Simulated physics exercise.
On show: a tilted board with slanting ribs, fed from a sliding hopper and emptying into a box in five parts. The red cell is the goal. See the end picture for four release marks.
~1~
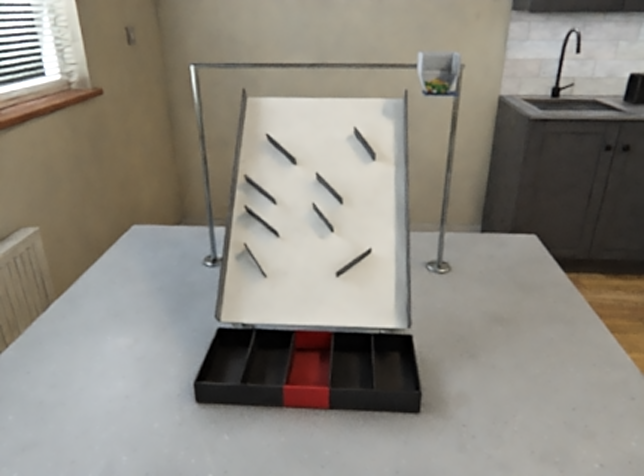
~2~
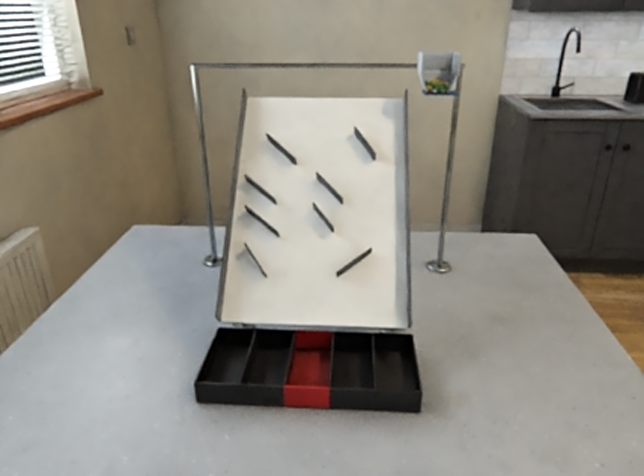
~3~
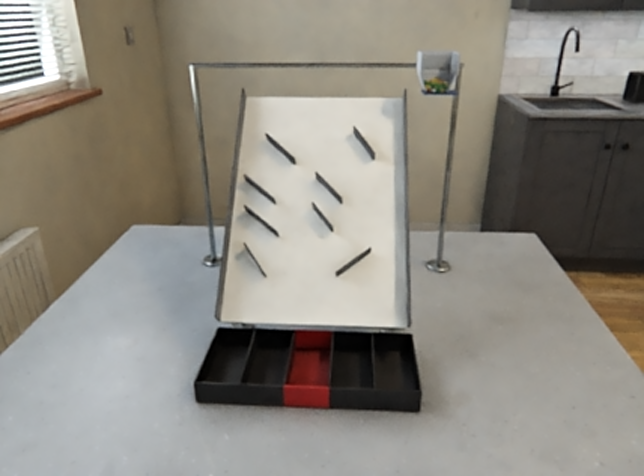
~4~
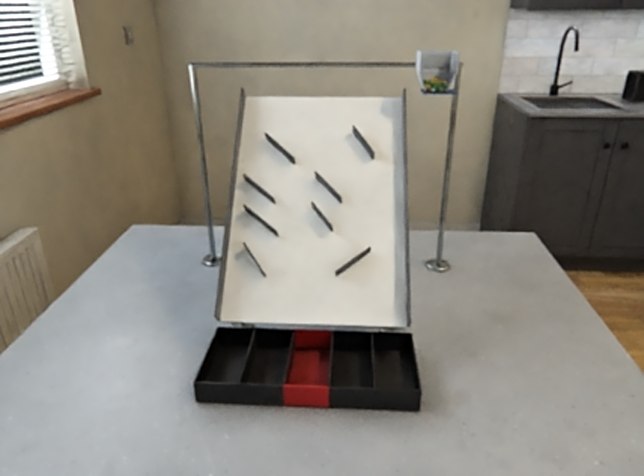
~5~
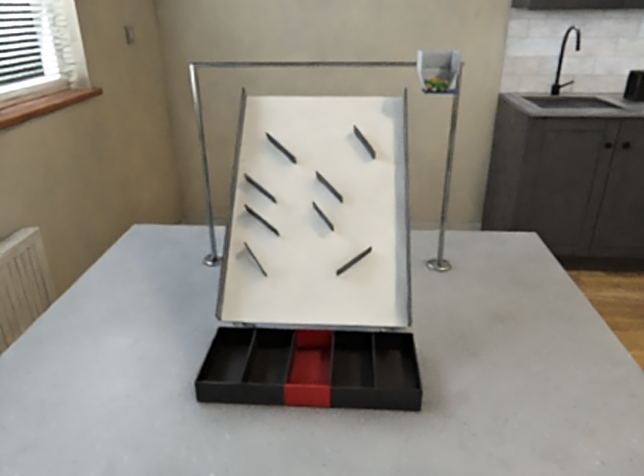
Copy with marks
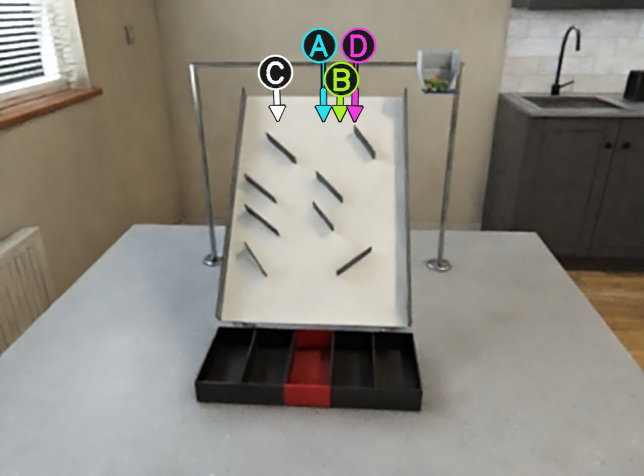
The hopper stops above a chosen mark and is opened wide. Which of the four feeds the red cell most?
C works best here.
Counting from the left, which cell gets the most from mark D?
It is the fifth one.
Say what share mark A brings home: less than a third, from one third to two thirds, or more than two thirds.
Less than a third.
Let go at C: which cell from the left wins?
The third.
On the marked copy, mark A meets the board at (323, 115); mark B meets the board at (340, 115); mark C meets the board at (277, 115); mark D meets the board at (354, 115).
If A is chosen, about a tenth in the red cell, roughly a quarter in other cells, roughly two thirds outside the box.
If B is chosen, roughly a quarter in the red cell, roughly half in other cells, roughly a third outside the box.
If C is chosen, roughly half in the red cell, roughly a quarter in other cells, roughly a third outside the box.
If D is chosen, about a tenth in the red cell, roughly half in other cells, roughly a third outside the box.
